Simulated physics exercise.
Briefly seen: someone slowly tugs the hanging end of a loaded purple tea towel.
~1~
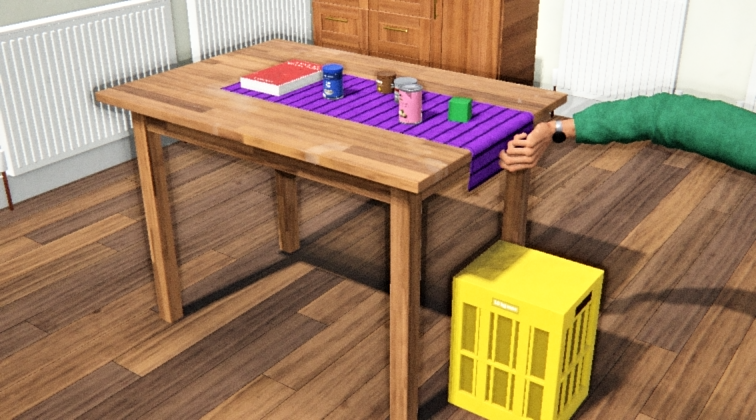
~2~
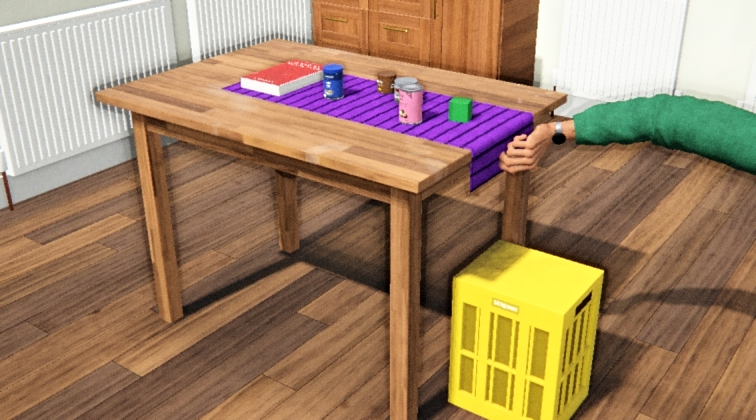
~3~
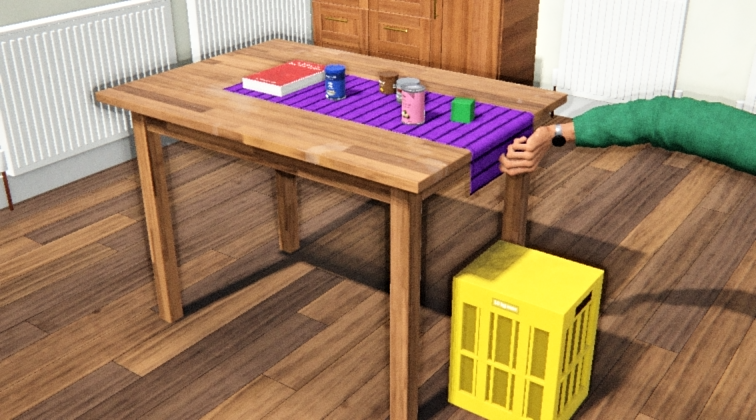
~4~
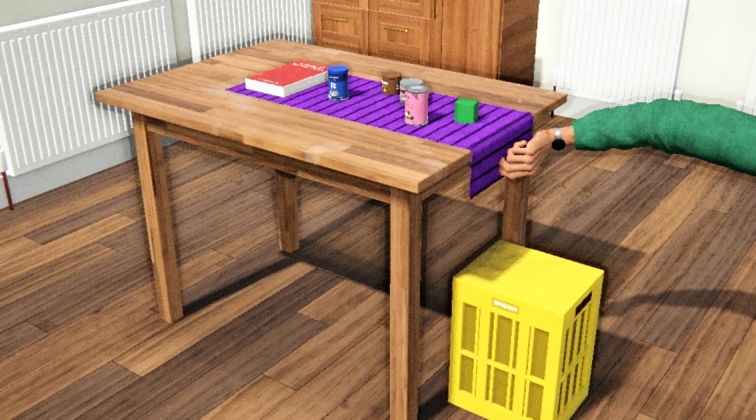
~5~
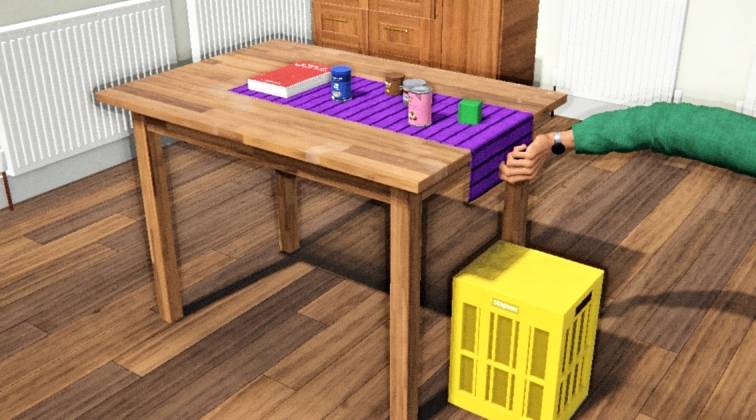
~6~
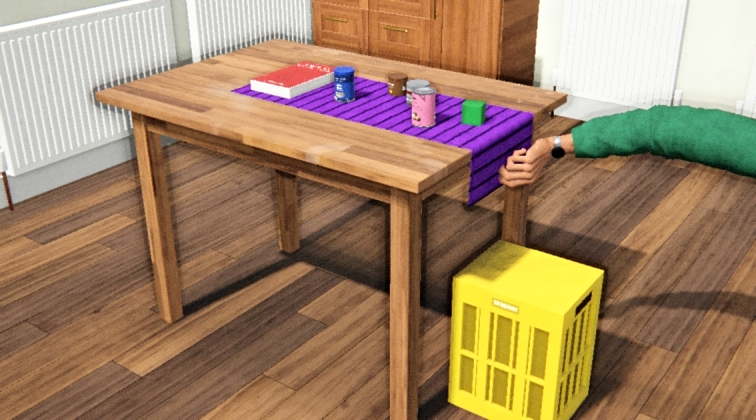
A hand in a green sleeve slowly pulled the hanging end of a purple cloth down at the table's right edge, and the book, cans, small pots and green cube crept rightward along with it.
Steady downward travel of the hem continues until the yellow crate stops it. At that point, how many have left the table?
The final total over the edge will be two.
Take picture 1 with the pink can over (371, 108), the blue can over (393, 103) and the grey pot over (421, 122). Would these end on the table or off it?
You'd see the pink can hang on, the blue can hang on and the grey pot go down.
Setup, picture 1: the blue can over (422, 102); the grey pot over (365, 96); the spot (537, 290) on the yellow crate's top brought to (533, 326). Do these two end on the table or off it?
So the blue can leaves, and the grey pot stays there.
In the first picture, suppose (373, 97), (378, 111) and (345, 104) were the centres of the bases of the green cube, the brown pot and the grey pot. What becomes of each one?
The green cube stays aboard, the brown pot stays aboard, the grey pot stays aboard.
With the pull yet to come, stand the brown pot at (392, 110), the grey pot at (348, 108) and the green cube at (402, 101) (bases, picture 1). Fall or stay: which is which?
The brown pot ends up on top still, the grey pot ends up on top still, the green cube ends up on top still.
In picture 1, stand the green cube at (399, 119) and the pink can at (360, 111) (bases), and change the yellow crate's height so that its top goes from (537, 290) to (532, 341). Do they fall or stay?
In the end the green cube is no longer on top and the pink can is no longer on top.
Soon after, hem near (500, 234); green cube gone.
Then, hem on the crate; green cube and pink can gone.
At rest, hem on the crate; green cube and pink can gone. The answer is two.
